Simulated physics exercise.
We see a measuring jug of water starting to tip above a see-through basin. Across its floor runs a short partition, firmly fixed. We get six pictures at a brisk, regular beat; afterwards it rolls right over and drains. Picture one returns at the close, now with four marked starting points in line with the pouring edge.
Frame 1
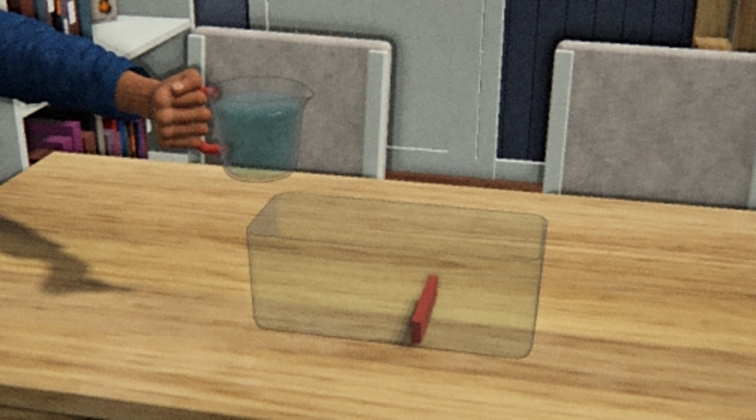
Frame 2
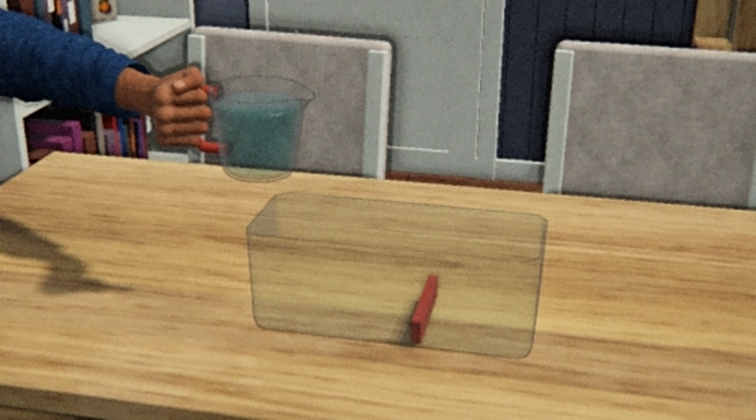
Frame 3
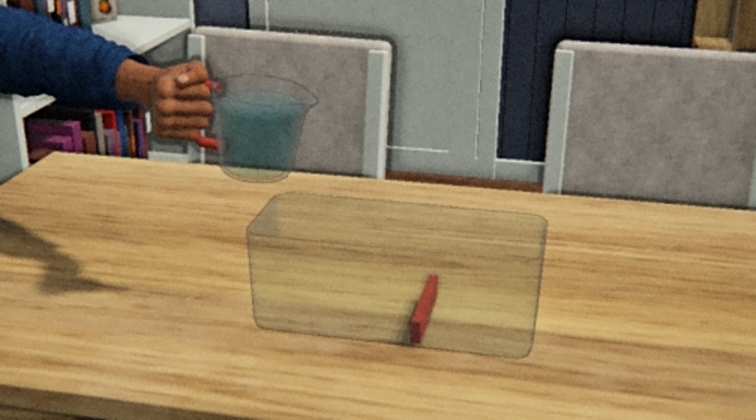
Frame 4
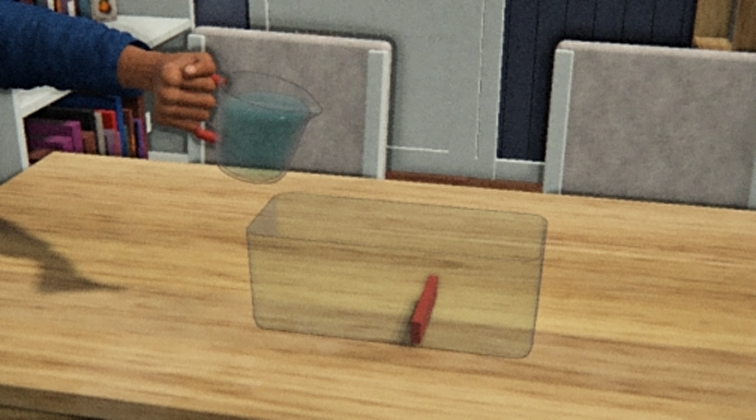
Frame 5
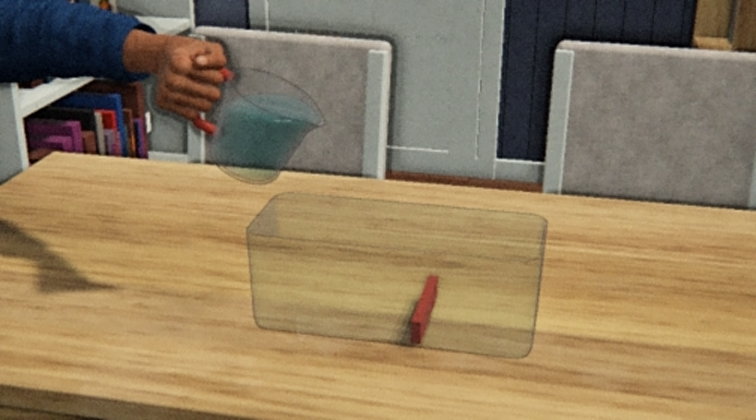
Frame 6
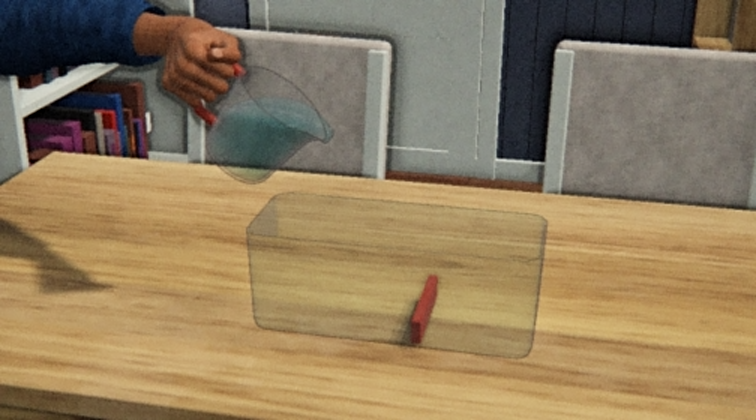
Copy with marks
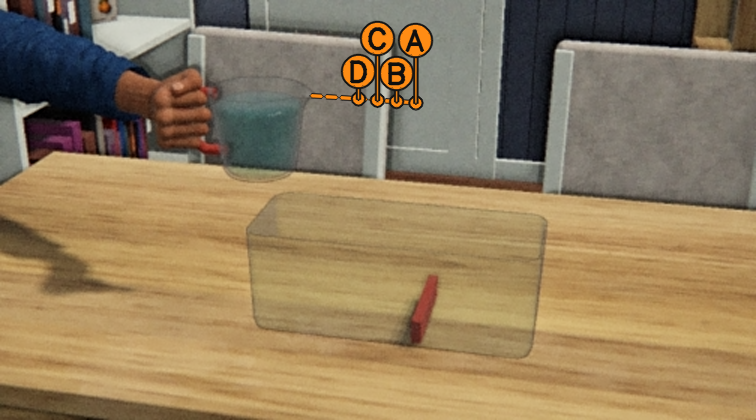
Measuring jug of blue-green water tilting gradually rightward in a person's hand above a clear basin with a short red partition.
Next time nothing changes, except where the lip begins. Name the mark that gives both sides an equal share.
Place C.
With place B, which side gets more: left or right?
The right one.
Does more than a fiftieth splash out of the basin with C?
No.
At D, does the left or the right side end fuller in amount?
The left one.
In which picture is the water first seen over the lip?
In picture 6.
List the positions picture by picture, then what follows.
Upright, lip at (312, 95); basin from (255, 323) to (532, 356); top of the wall at (425, 297); nothing has left yet, in the first frame.
Upright, lip at (313, 97); nothing has left yet, in the second frame.
Tipped about 7°, lip at (316, 102); nothing has left yet, in the third frame.
Tipped about 15°, lip at (320, 112); nothing has left yet, in the fourth frame.
Tipped about 26°, lip at (324, 124); nothing has left yet, in the fifth frame.
Tipped about 38°, lip at (325, 137); water is over the lip, down to (325, 137), in the sixth frame.
On the marked copy, A at (415, 102); B at (396, 101); C at (377, 100); D at (358, 98).
If A is chosen, about 12 % ends left of the wall and 87 % right of it.
If B is chosen, about 21 % ends left of the wall and 78 % right of it.
If C is chosen, about 51 % ends left of the wall and 48 % right of it.
If D is chosen, about 81 % ends left of the wall and 17 % right of it.
